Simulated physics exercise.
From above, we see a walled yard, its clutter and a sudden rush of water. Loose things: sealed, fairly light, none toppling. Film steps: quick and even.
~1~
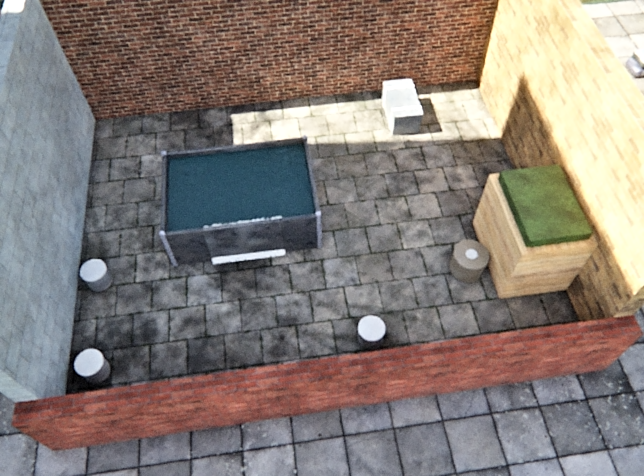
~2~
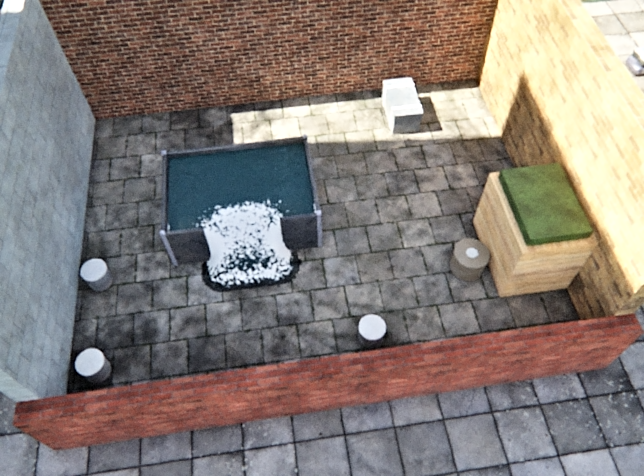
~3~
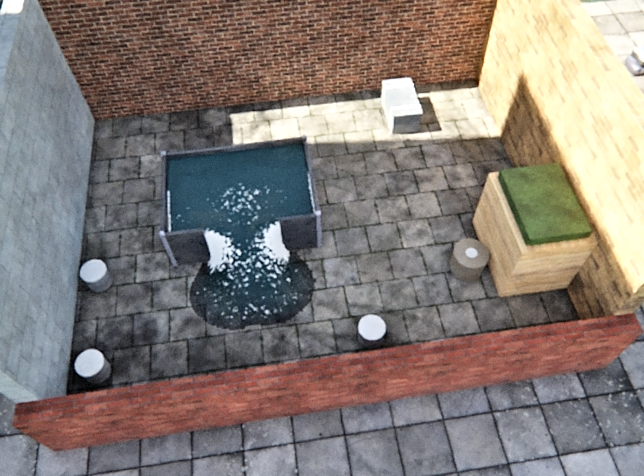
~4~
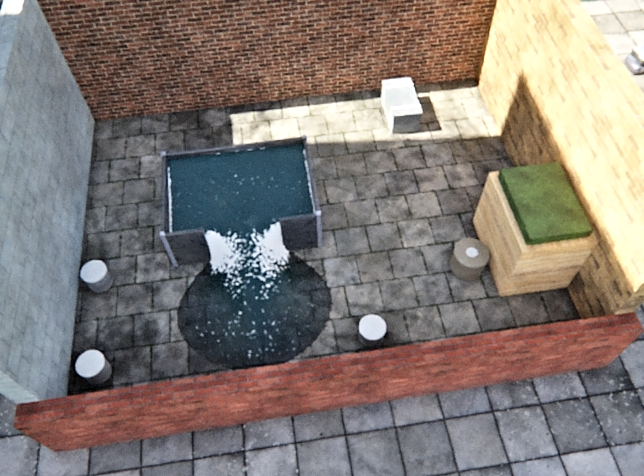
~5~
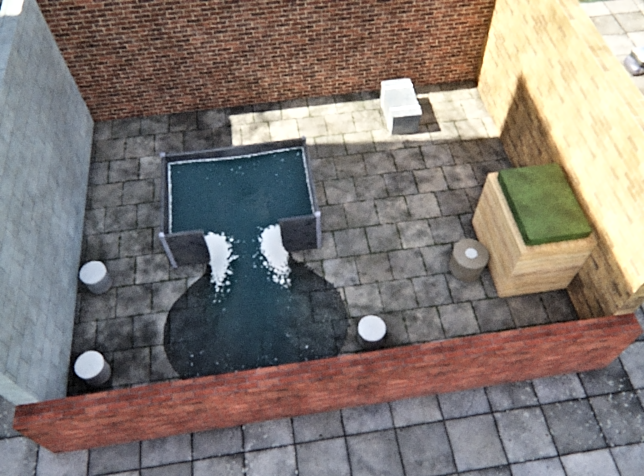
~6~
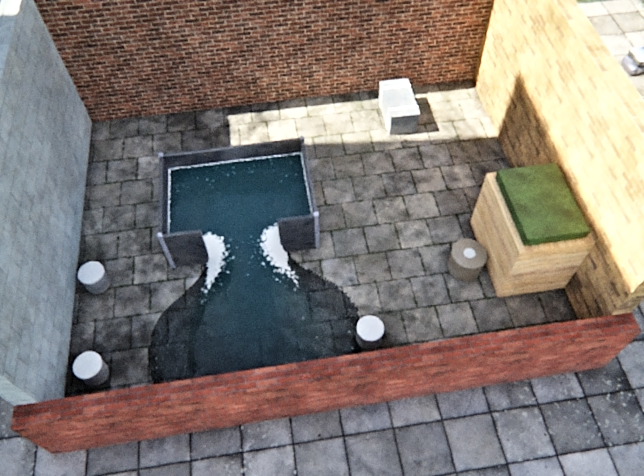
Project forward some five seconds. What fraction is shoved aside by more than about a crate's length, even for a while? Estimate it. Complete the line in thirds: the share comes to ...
The share comes to at least two thirds.
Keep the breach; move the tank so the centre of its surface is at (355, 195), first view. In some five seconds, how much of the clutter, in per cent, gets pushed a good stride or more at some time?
By my reckoning, about 80 per cent.
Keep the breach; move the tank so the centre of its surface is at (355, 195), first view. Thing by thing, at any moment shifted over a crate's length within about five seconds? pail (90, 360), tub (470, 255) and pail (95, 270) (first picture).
First displaced far, then displaced far, then displaced far.
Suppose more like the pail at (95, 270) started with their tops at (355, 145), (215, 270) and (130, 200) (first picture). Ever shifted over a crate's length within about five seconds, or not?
Copy by copy, in order: Largely stays, relocated, relocated.
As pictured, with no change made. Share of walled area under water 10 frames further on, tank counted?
About 40 in a hundred.
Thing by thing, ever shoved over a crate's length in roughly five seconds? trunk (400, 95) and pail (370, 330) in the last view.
One after the other: Never so far, pushed that far.
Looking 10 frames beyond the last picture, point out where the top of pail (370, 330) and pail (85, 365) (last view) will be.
(486, 276) and (89, 289).
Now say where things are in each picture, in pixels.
In the first picture, a pail at (371, 328), on the bottom; a trunk at (403, 97), on the bottom; 0 of 5 have shifted.
In the second picture, a pail at (372, 327), on the bottom; a trunk at (403, 96) rests on the ground; 0 of 5 have shifted.
In the third picture, a pail at (372, 327) rests on the ground; a trunk at (402, 96), on the bottom; 0 of 5 have shifted.
In the fourth picture, a pail at (372, 327), on the bottom; a trunk at (402, 96) rests on the ground; 0 of 5 have shifted.
In the fifth picture, a pail at (372, 328), on the bottom; a trunk at (401, 97) rests on the ground; 0 of 5 have shifted.
In the sixth picture, a pail at (370, 328) rests on the ground; a trunk at (399, 97), on the bottom; 0 of 5 have shifted.
A moment on, 0 of 5 are well off their spots; 0 afloat.
Next, 2 of 5 are well off their spots; 2 afloat.
Later, 4 of 5 are well off their spots; 1 afloat.
In the end, 4 of 5 are well off their spots, and 4 have been at some point; 0 afloat.
